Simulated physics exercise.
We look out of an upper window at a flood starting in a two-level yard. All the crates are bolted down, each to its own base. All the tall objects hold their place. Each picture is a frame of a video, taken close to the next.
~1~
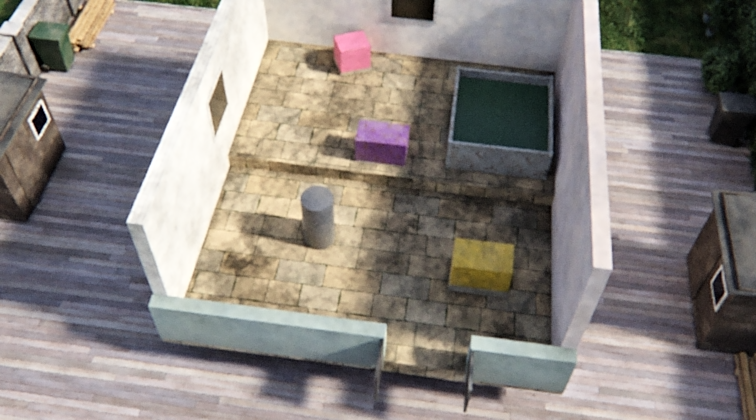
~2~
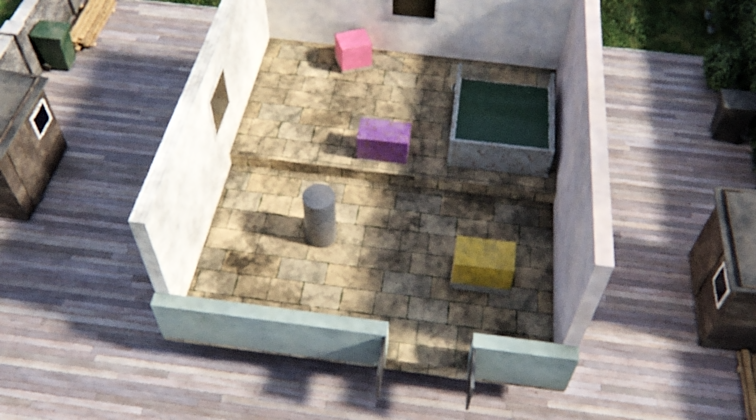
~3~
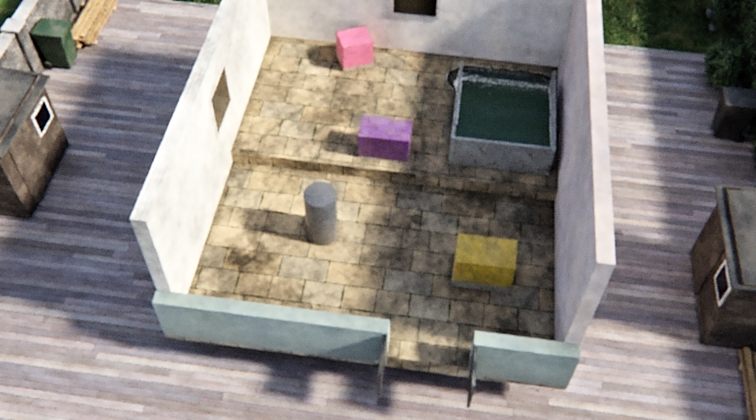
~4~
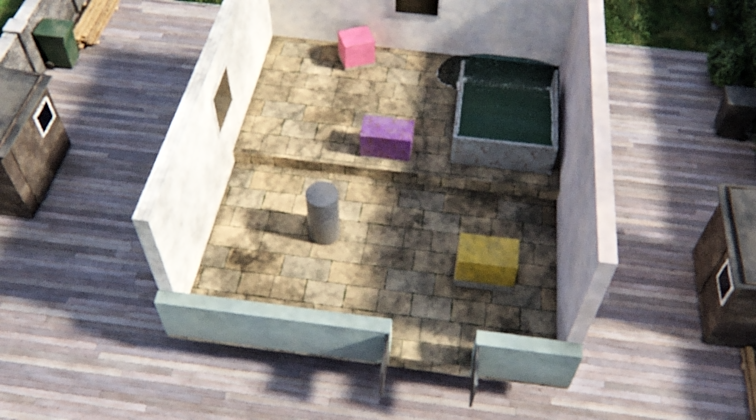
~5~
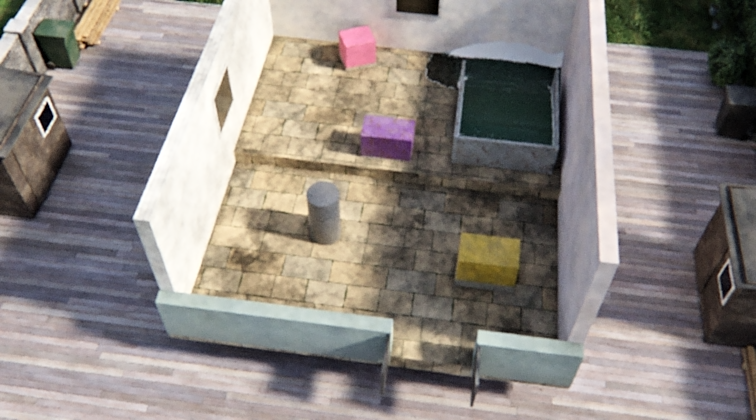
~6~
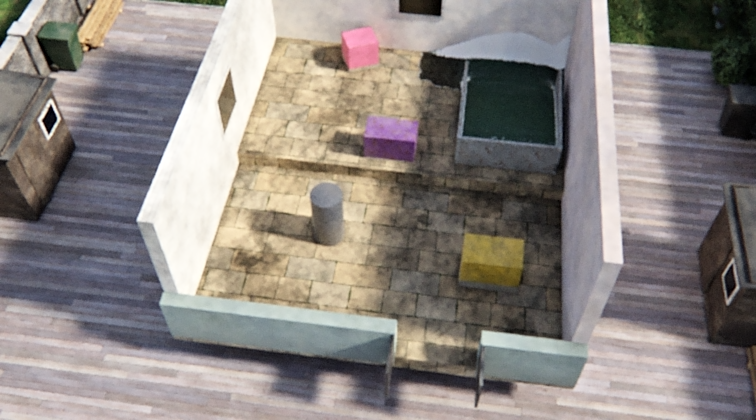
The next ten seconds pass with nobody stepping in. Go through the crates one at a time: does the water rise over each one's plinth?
One by one: Yellow crate: Kept safe; pink crate: Reached by water; purple crate: Reached by water.
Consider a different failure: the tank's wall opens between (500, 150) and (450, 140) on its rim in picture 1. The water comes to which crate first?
The yellow one, by my reading.
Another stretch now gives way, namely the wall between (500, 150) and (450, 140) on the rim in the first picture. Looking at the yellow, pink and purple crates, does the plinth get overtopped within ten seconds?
Going crate by crate, the yellow one is caught, then the pink one stays out of reach, then the purple one stays out of reach.
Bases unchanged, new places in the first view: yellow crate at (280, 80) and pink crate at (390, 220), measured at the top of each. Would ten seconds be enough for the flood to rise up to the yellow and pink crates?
So the yellow crate gets reached and the pink crate stays high and dry.
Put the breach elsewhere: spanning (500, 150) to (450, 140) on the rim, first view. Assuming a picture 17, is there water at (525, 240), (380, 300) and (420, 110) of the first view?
Spot one inundated, spot two inundated, spot three spared.
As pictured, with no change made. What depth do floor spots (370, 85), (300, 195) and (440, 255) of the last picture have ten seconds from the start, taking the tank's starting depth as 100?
Going place by place: 6 %, 4 % and 8 %.
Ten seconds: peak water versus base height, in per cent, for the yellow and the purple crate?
About 50 % and 320 %.
A moment on, water covers 10 % of the floor; the yellow crate not reached, the pink crate water round its plinth, the purple crate not reached.
Next, water covers 20 % of the floor; the yellow crate not reached, the pink crate water round its plinth, the purple crate not reached.
Then, water covers 45 % of the floor; the yellow crate water round its plinth, the pink crate water round its plinth, the purple crate water round its plinth.
Later, water covers 70 % of the floor; the yellow crate water round its plinth, the pink crate water round its plinth, the purple crate water round its plinth.
In the end, water covers 90 % of the floor; the yellow crate stayed above the water, the pink crate was topped, the purple crate was topped.
